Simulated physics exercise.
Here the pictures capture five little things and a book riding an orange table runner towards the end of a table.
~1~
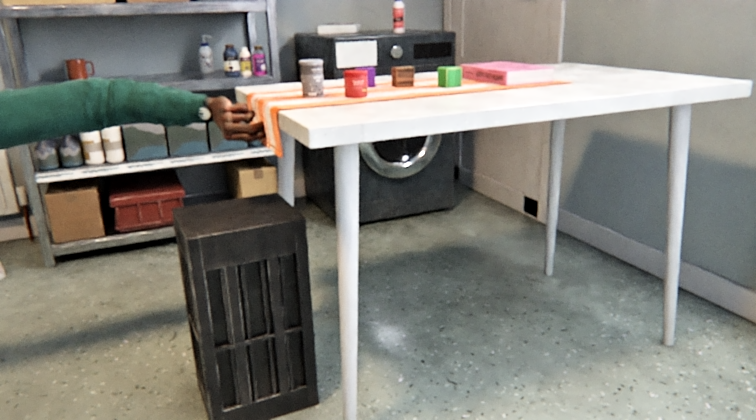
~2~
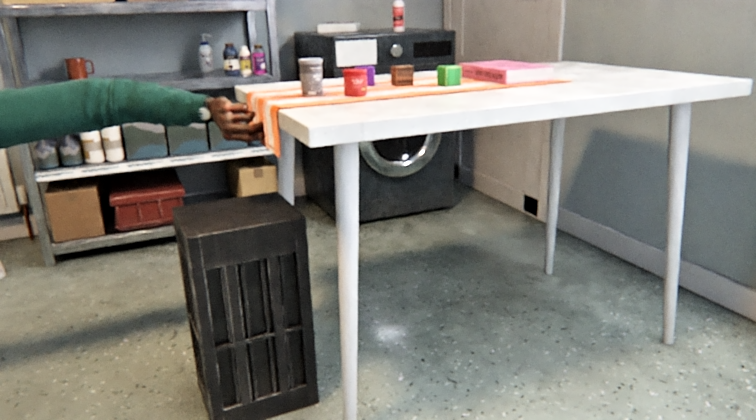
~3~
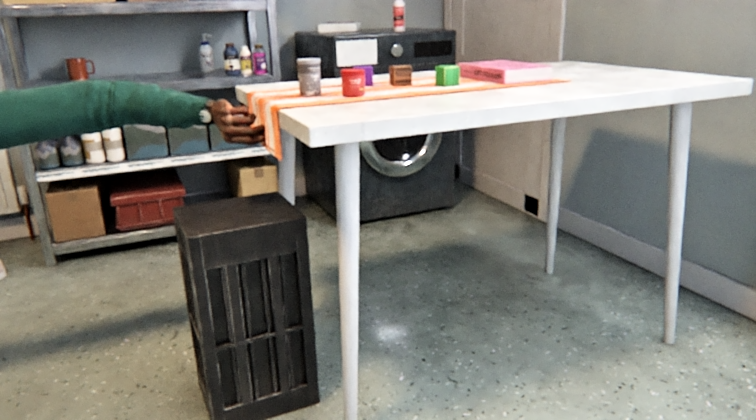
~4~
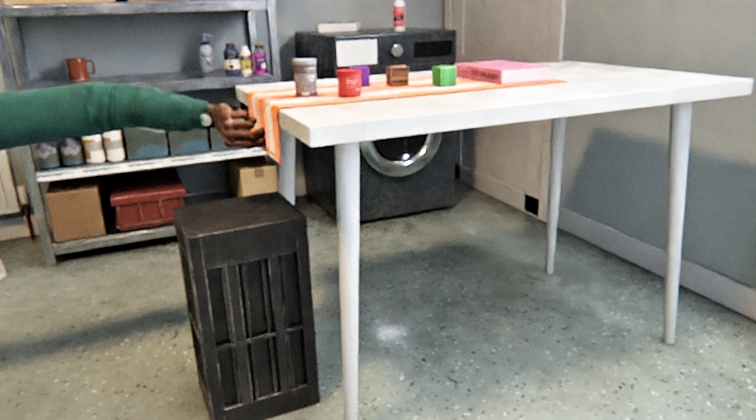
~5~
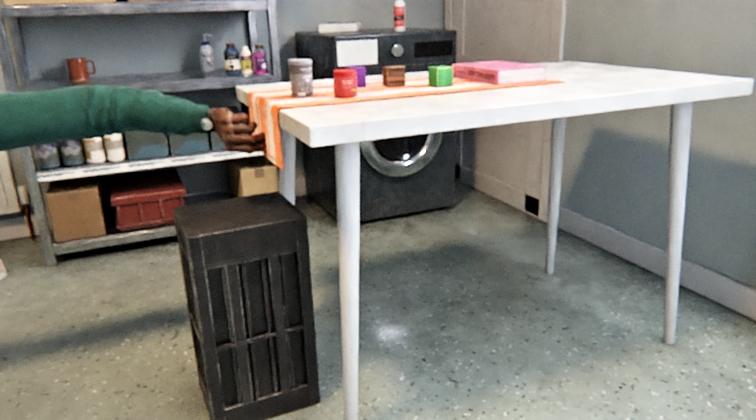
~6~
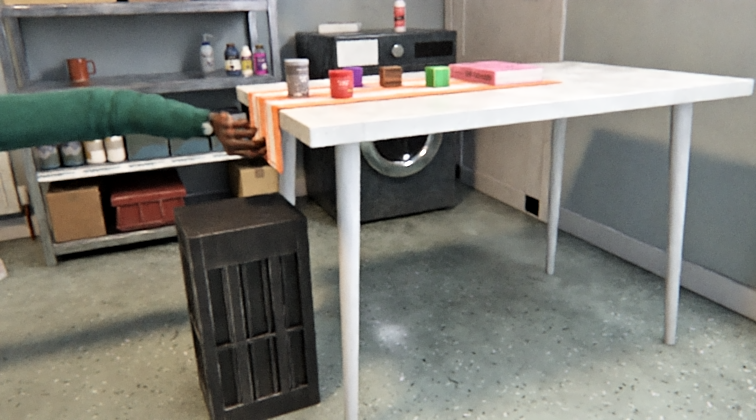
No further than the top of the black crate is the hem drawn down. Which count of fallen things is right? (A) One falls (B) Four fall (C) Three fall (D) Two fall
A.
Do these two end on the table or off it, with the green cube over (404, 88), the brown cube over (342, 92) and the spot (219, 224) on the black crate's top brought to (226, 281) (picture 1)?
The green cube ends up still on top and the brown cube ends up off the top.
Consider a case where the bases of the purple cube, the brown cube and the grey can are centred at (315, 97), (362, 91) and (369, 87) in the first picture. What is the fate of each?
My call: The purple cube takes a tumble; the brown cube hangs on; the grey can hangs on.
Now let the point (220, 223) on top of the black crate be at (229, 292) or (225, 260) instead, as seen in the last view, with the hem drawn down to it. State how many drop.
It comes to 3 and 2 over the edge.
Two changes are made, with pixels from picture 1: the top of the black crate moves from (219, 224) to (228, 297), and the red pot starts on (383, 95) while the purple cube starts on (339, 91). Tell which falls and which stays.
The red pot is carried off; the purple cube comes down.
A little later, hem near (268, 181); all still up.
Next, hem on the crate; grey can gone.
When it is over, hem on the crate; grey can gone. It carries off one.
